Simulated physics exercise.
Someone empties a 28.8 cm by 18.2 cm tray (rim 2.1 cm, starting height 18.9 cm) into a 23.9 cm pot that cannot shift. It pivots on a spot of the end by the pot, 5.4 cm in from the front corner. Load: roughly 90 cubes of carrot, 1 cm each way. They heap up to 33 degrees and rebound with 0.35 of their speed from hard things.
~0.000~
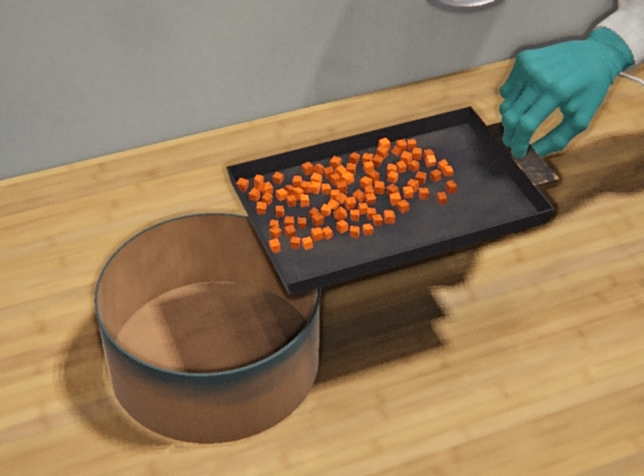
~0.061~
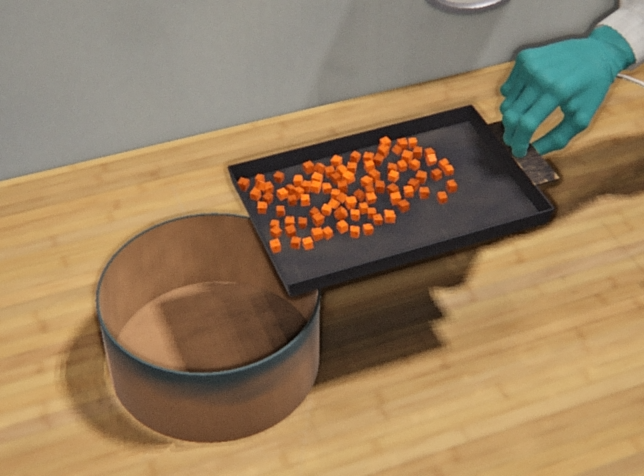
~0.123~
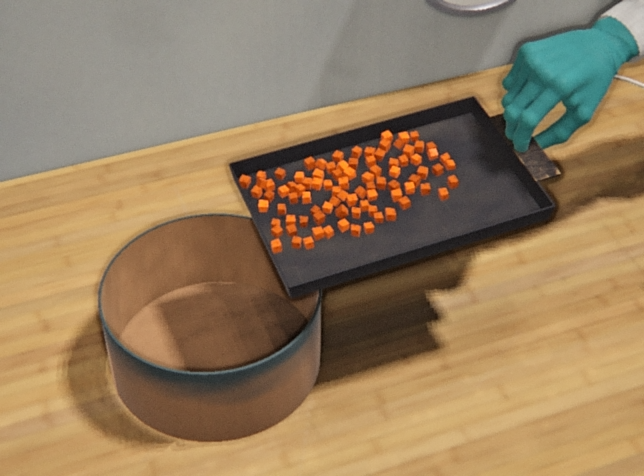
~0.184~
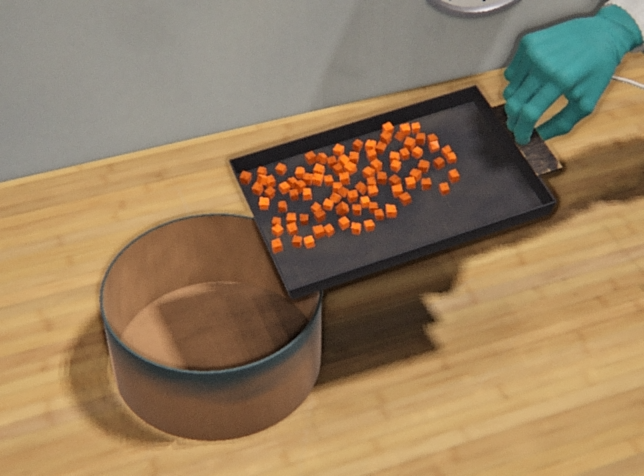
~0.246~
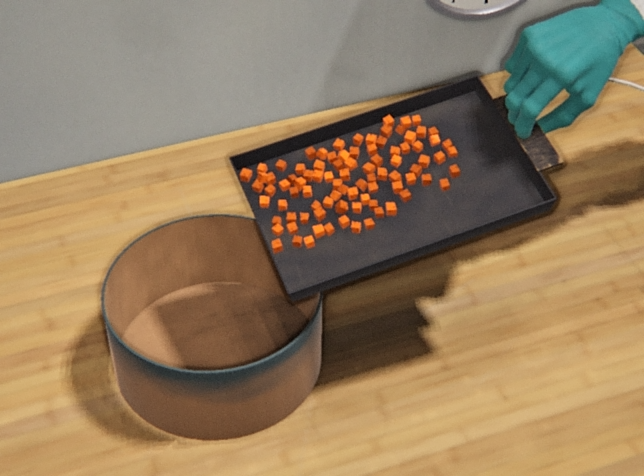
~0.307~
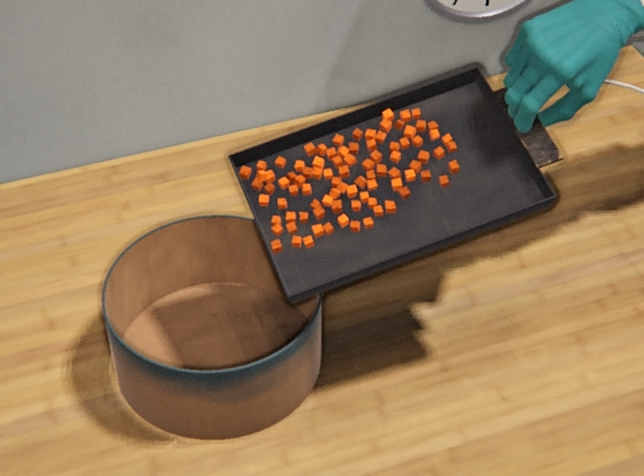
Black tray of orange carrot cubes slowly tilting as a teal-gloved hand raises its right end beside a brown pot.
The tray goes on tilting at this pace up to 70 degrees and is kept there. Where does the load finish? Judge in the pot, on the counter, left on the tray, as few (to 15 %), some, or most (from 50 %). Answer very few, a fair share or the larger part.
In the pot: Very few; on the counter: A fair share; left on the tray: The larger part.
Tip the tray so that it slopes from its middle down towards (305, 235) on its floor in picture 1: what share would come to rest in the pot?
About 15 per cent.
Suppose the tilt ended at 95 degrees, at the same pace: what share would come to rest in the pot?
Then about 30 per cent.
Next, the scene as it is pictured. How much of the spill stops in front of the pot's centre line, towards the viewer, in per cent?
Roughly 100 per cent.
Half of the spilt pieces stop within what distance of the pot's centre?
Roughly 20 cm.
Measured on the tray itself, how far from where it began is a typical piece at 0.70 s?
About 4 cm.
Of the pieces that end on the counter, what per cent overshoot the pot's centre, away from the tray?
Roughly 50 per cent.
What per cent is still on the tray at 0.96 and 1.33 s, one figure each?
About 85, 65.
After 0.70 s, tilt 42 degrees; the tray holds 100 %, the pot 0 %.
Then, at 0.96 s, tilt 59 degrees; the tray holds 85 %, the pot 0 %.
After 1.33 s, tilt 70 degrees; the tray holds 65 %, the pot 0 %.
In the end, at 2.8 s, pot 0 %, counter 40 %, tray 60 %.
